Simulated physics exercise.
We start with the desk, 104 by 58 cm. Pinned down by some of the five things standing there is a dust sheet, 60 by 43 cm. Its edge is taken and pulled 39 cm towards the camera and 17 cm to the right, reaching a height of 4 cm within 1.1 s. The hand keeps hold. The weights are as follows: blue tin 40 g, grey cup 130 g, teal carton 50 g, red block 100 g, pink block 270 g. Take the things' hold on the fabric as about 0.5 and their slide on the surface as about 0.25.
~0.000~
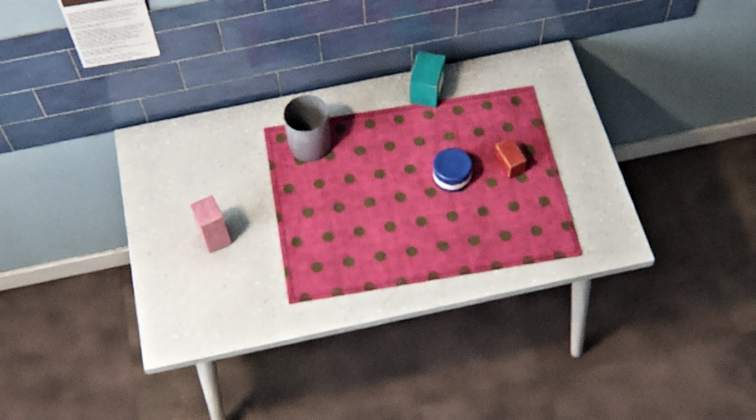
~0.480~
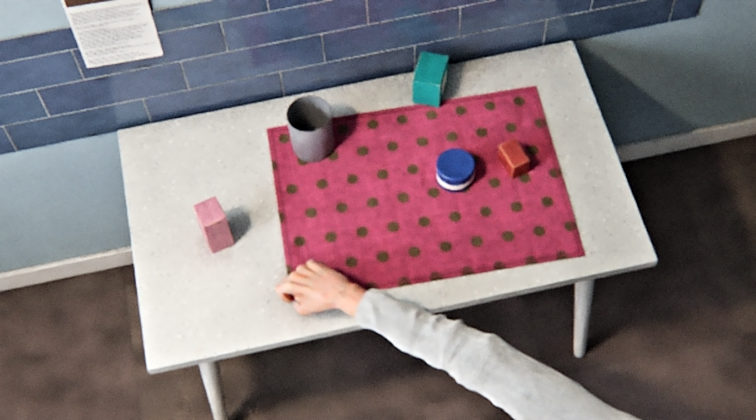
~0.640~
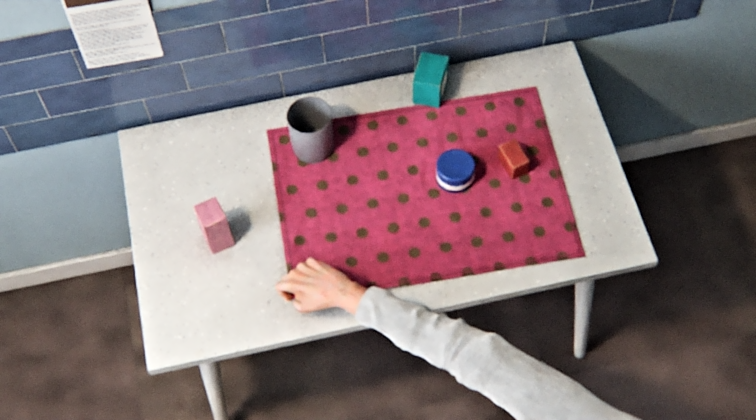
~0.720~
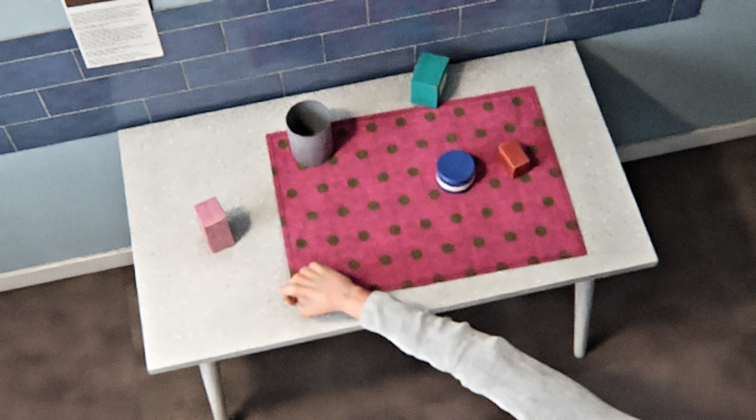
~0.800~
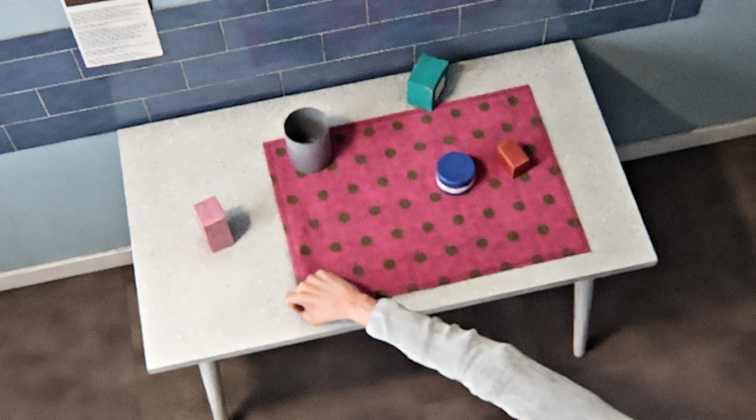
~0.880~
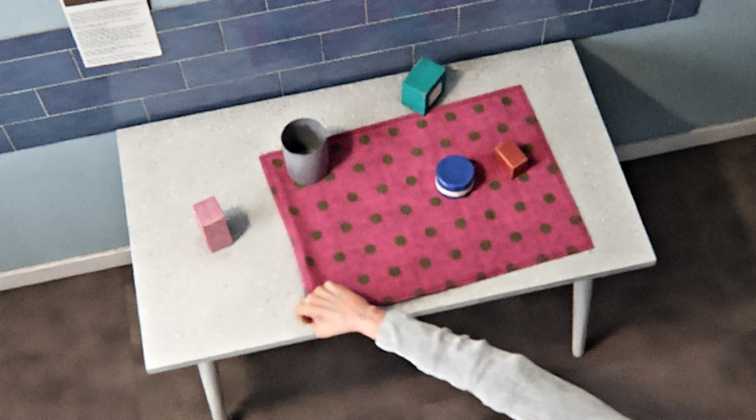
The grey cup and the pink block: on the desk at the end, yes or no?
Grey cup: No. Pink block: Yes.
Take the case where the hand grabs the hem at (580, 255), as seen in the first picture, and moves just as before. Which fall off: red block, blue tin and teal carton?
Outcome: Red block leaves the top; blue tin leaves the top; teal carton keeps its place.
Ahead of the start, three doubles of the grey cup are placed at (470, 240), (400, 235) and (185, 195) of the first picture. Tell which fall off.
In order: Comes off; comes off; holds on.
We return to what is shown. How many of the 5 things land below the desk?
My count is 3.
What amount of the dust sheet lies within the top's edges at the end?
Roughly 0%.
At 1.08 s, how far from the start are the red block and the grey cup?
The red block is about 2 cm off and the grey cup about 15 cm.
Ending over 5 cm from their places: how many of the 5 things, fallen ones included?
I make it 4.
By 1.1 s, 90 % of the dust sheet is still over the top; grey cup 16 cm off its start, teal carton 7 cm off its start, blue tin 6 cm off its start.
By 1.3 s, 75 % of the dust sheet is still over the top; grey cup 29 cm off its start, blue tin 13 cm off its start, teal carton 10 cm off its start.
By 1.5 s, 60 % of the dust sheet is still over the top; grey cup 40 cm off its start at (303, 286), blue tin 20 cm off its start at (454, 247), red block 14 cm off its start at (492, 205).
By 1.7 s, 50 % of the dust sheet is still over the top; grey cup 47 cm off its start, blue tin 24 cm off its start, red block 17 cm off its start.
By 3.3 s, 0 % of the dust sheet is still over the top; grey cup over the edge, pink block 0 cm off its start at (208, 211), blue tin over the edge, red block over the edge.
